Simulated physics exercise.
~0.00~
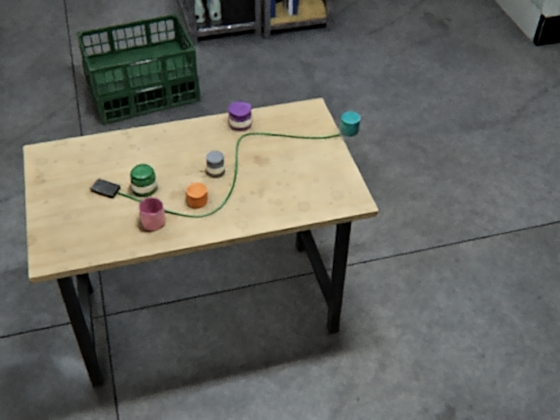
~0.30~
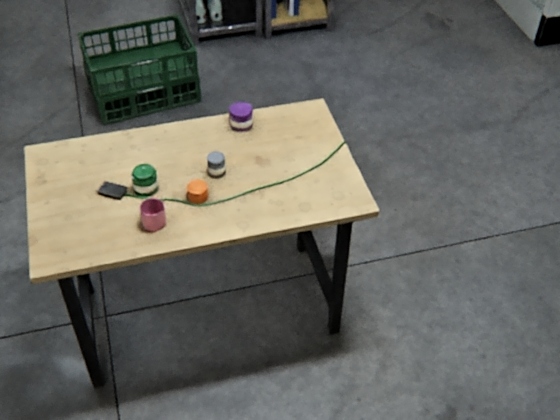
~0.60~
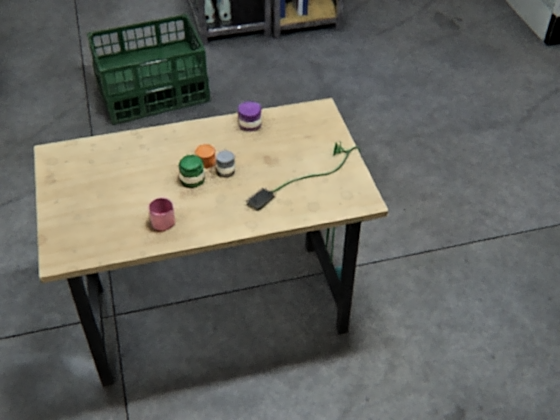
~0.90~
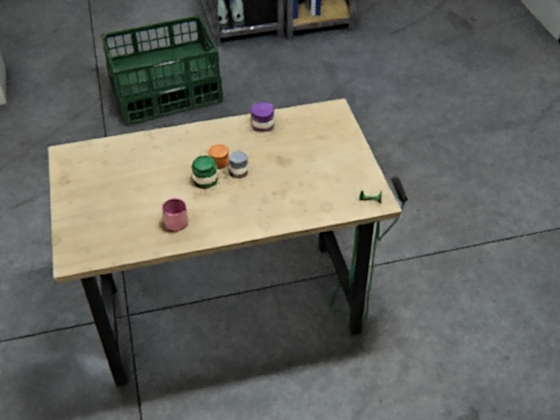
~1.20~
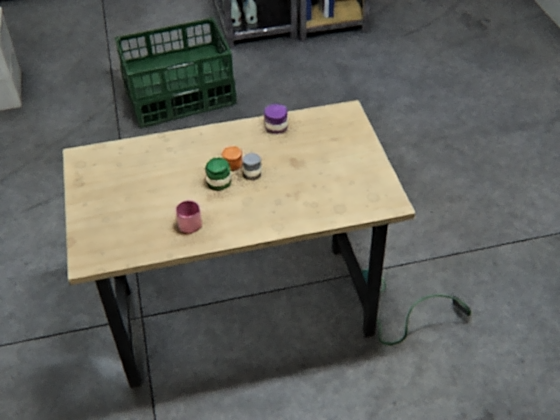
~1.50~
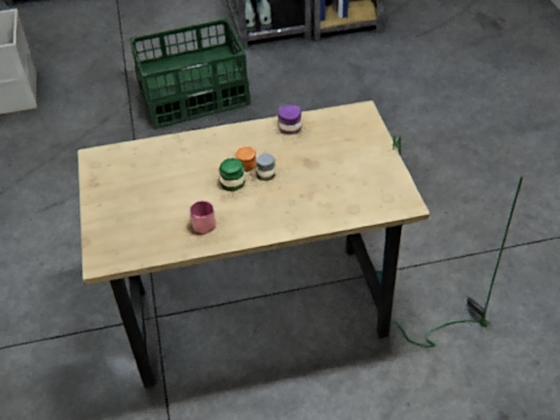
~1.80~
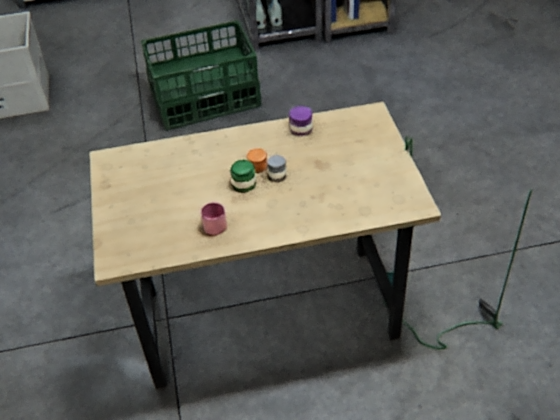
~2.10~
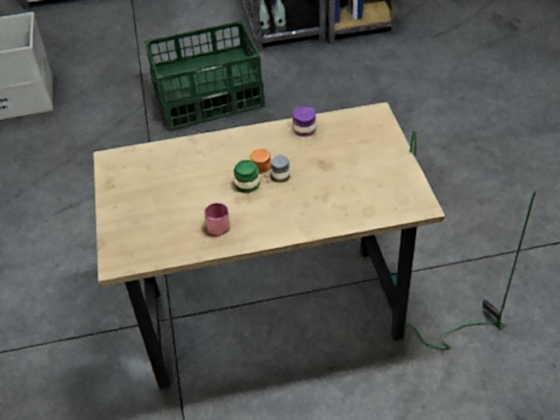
A wooden table keeps its tubs and mug as a cable and phone slide off right.
